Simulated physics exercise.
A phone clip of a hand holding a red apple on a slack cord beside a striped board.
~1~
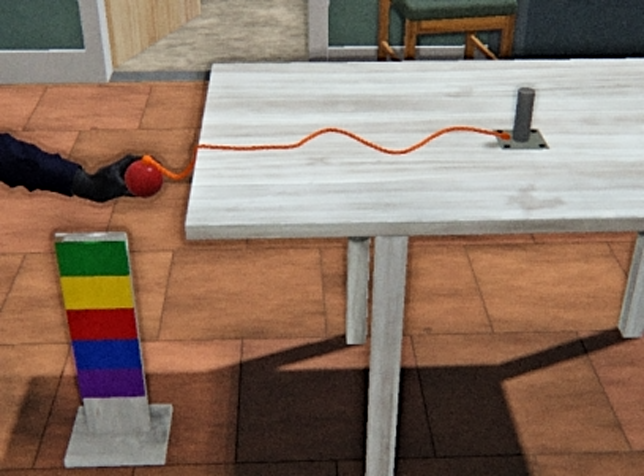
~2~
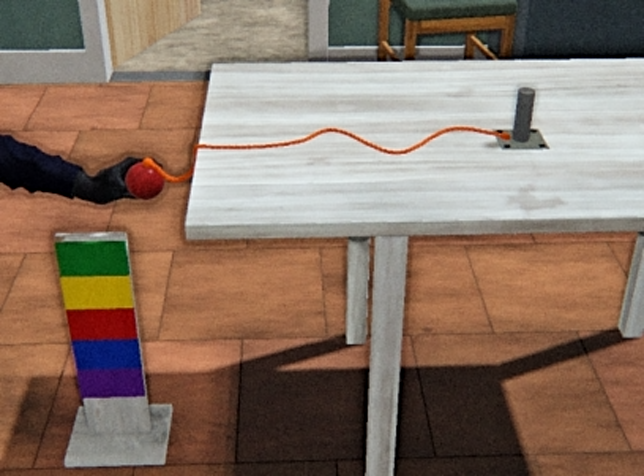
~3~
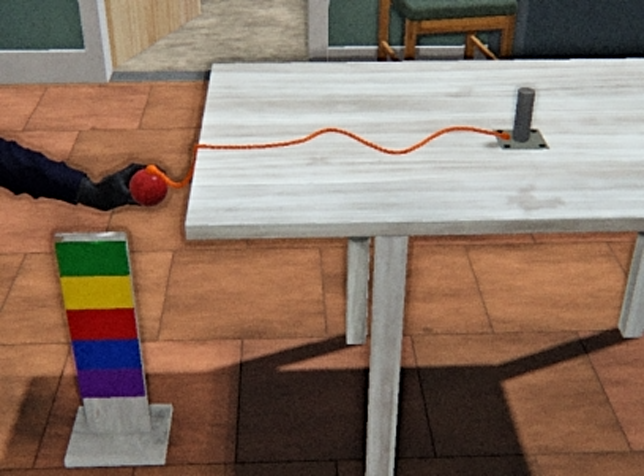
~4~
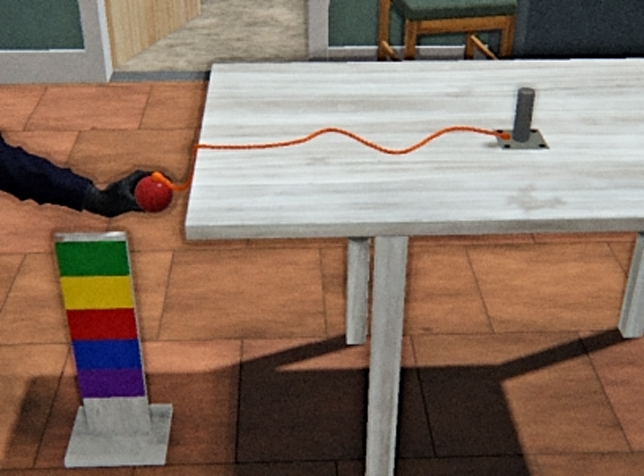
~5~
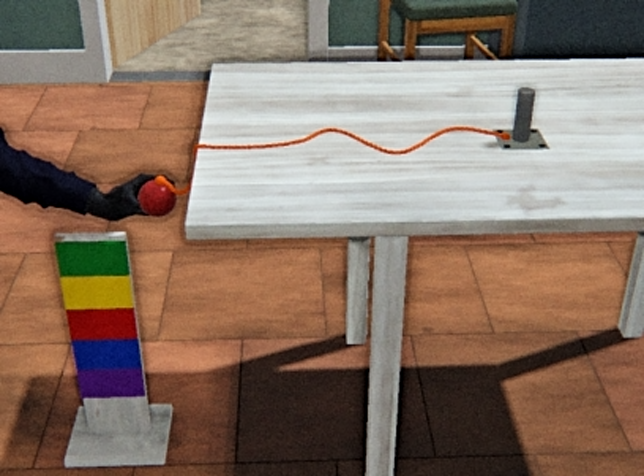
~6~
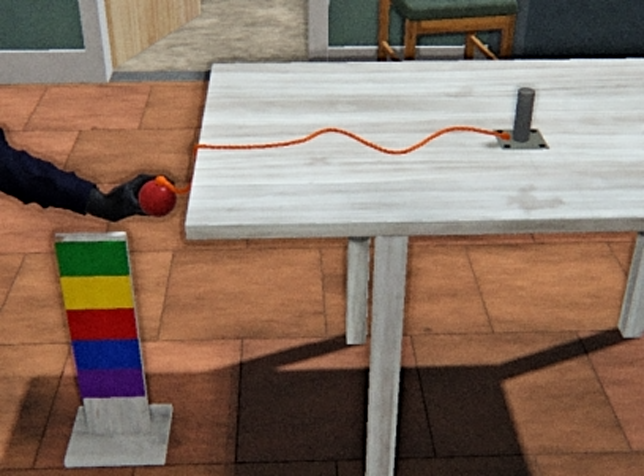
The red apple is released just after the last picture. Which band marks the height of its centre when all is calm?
At yellow.
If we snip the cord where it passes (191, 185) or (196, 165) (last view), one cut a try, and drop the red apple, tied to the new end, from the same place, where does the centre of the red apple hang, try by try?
In that order: (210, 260) and (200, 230).
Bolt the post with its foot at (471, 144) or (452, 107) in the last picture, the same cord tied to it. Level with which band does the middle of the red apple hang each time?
One after the other, red; red.
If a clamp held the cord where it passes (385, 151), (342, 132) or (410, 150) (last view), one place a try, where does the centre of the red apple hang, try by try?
About (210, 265), (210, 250) and (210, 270).
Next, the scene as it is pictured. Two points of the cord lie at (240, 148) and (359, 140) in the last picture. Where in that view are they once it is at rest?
About (199, 165), and the other about (317, 140).
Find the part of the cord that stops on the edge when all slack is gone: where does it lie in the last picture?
The one at (260, 147).
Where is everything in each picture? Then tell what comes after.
In the first picture, red apple (144, 179); green (92, 260); yellow (97, 294); red (102, 325); blue (107, 356); purple (111, 384).
In the second picture, red apple (145, 181); cord through (467, 129) (413, 149) (350, 135) (287, 144) (200, 150).
In the third picture, red apple (149, 188).
In the fourth picture, red apple (154, 195); cord through (467, 129) (413, 149) (350, 135) (287, 144) (200, 150).
In the fifth picture, red apple (158, 198).
In the sixth picture, red apple (158, 199); cord through (467, 129) (413, 149) (350, 135) (287, 144) (200, 150).
Early on, apple near (218, 272); level with yellow.
Midway, apple near (192, 283); level with yellow.
Finally, apple near (202, 287); level with yellow. Its centre hangs level with the yellow band.
